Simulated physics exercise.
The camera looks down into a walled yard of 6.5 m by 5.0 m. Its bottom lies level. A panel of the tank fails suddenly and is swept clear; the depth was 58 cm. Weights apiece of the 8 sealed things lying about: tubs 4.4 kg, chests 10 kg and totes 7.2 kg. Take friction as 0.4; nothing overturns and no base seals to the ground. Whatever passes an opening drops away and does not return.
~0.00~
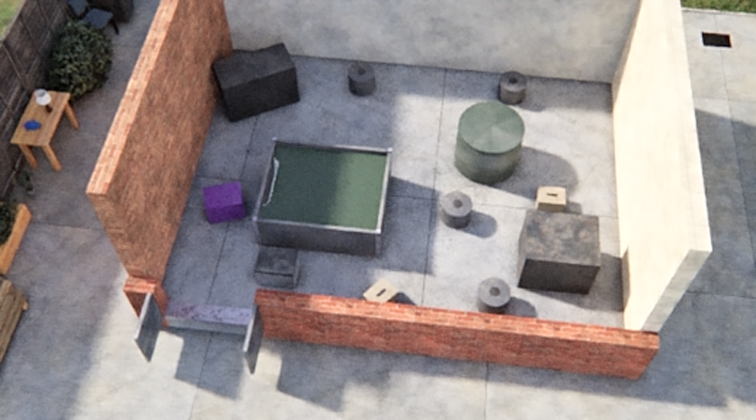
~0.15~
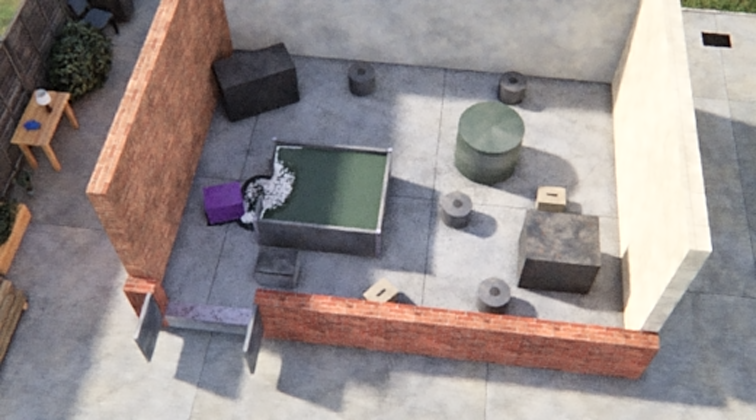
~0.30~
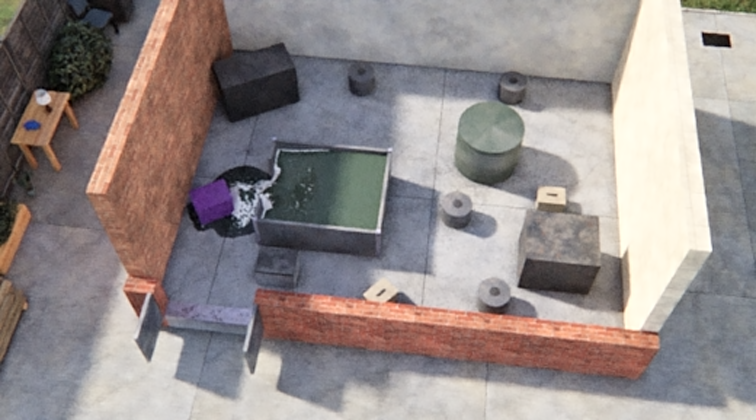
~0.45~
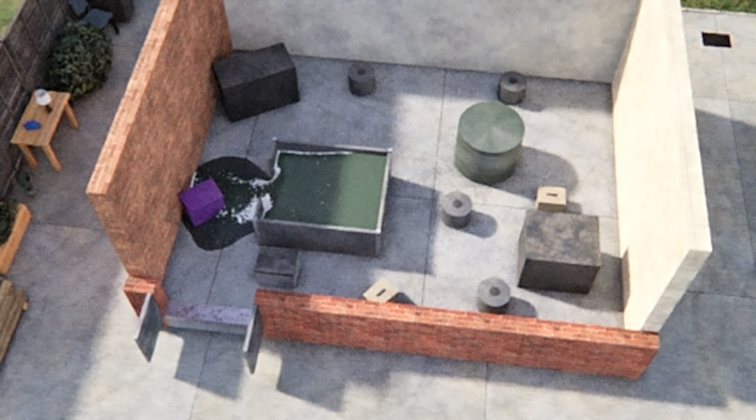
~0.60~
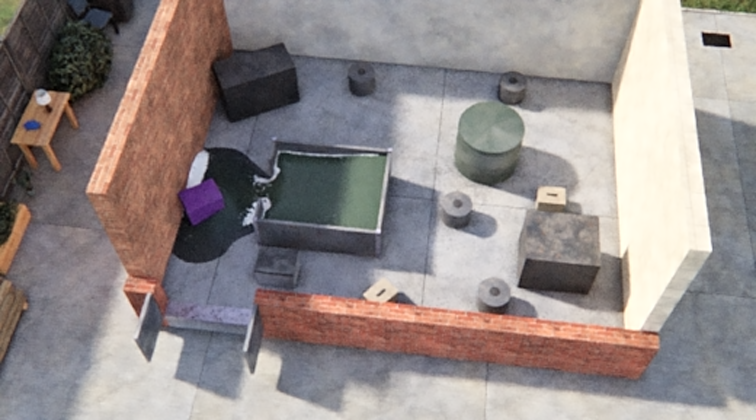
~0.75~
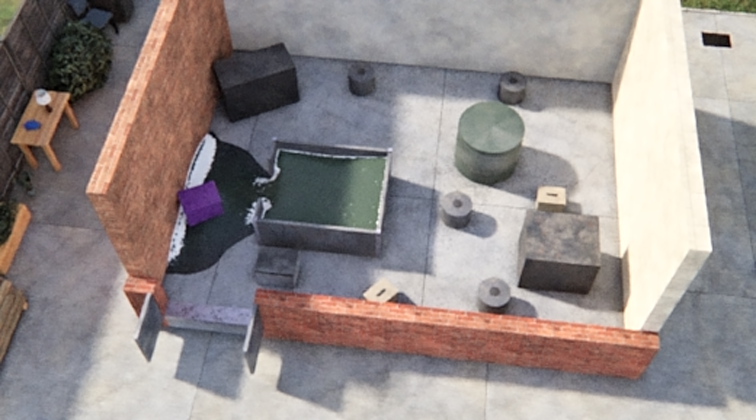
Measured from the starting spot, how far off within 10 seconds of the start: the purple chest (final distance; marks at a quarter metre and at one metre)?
Purple chest travels far.
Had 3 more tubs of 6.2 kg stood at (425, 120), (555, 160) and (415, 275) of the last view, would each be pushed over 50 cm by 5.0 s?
In that order: More, under, under.
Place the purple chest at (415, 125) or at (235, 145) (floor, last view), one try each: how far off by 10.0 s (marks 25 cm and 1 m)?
In that order: It gets carried off; it travels far.
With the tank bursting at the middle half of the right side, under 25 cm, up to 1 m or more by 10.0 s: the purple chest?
Then the purple chest stays put.
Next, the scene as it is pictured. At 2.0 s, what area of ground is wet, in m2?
Some 7.0 m2.
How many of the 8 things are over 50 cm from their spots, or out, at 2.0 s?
I count 1.
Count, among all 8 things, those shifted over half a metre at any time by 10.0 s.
That makes 3.
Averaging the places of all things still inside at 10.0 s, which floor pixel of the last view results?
Near (461, 223).
After 2.0 s the purple chest has gone out; 1 of 8 are out; 0 afloat.
After 4.5 s the purple chest has gone out; 1 of 8 are out; 0 afloat.
After 7.0 s the purple chest has gone out; 1 of 8 are out; 2 afloat.
After 10.0 s the purple chest has gone out; 1 of 8 are out; 2 afloat.
